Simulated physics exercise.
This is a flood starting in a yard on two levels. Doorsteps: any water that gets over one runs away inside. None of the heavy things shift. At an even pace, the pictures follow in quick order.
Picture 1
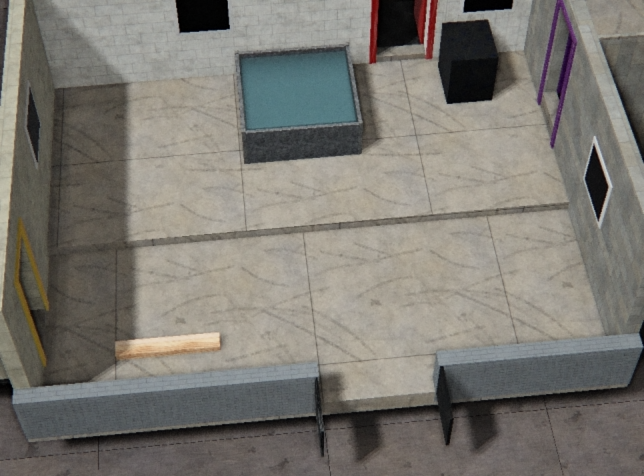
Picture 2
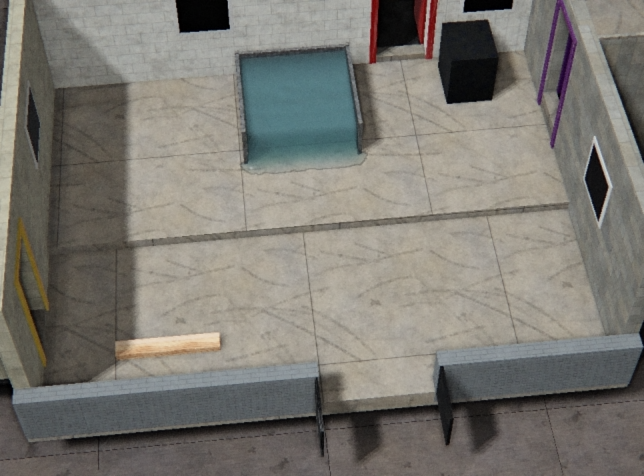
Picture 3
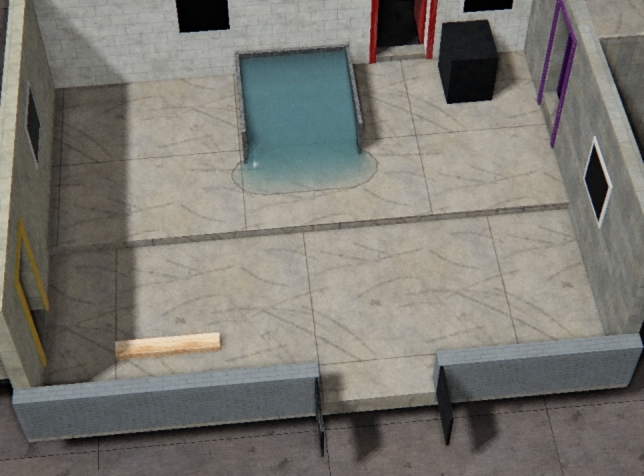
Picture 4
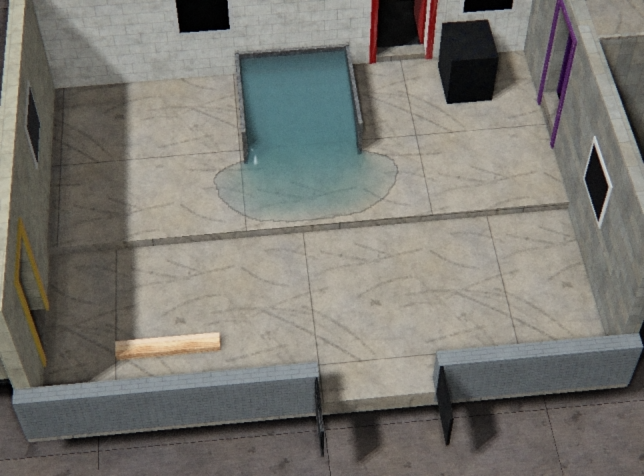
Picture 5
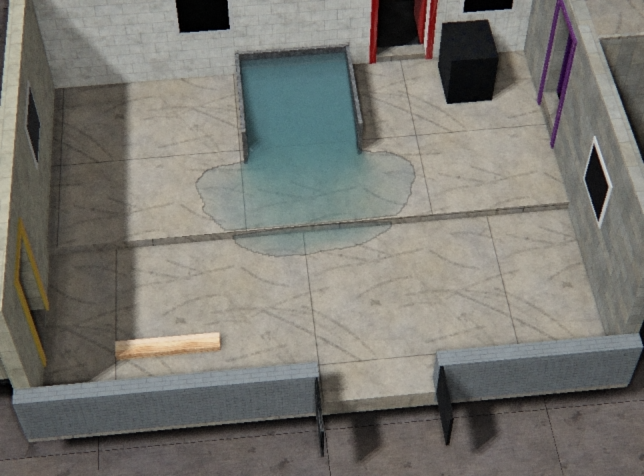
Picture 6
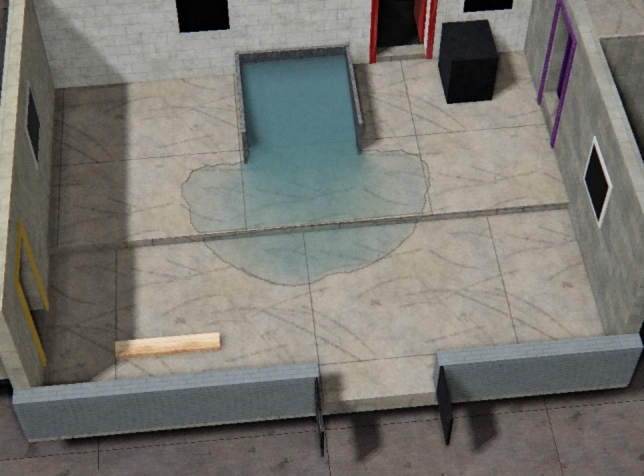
Water pours from the open front of a raised tank by the back wall and spreads evenly across the upper paving of a walled yard, then crosses the step and fans out over the lower level.
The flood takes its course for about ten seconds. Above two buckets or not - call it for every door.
Red door: Not above two buckets; purple door: Not above two buckets; yellow door: Above two buckets.
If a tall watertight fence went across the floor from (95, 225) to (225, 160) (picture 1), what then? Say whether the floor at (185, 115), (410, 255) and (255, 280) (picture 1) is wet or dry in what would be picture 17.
The first spot is untouched, the second swamped, the third swamped.
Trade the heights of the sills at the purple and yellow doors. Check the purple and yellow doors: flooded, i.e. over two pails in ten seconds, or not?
The purple door falls short of it, while the yellow door falls short of it.
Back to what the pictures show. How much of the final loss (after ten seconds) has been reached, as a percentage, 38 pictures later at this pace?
Roughly 80 %.
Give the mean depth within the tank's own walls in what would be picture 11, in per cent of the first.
Around 46 percent, give or take.
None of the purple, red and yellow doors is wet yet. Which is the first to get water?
The one in yellow.
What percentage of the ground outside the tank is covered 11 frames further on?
Around 45 percent of it.
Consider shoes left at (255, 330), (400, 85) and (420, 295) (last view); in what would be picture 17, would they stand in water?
Point 1: Drenched; point 2: Not wet; point 3: Drenched.
A moment on, water covers 35 % of the floor; the red door not reached, the purple door not reached, the yellow door not reached.
Next, water covers 45 % of the floor; the red door not reached, the purple door not reached, the yellow door not reached.
Then, water covers 55 % of the floor; the red door not reached, the purple door not reached, the yellow door over two buckets in.
Later, water covers 55 % of the floor; the red door not reached, the purple door not reached, the yellow door far over two buckets in.
In the end, water covers 50 % of the floor; the red door not reached, the purple door not reached, the yellow door far over two buckets in.
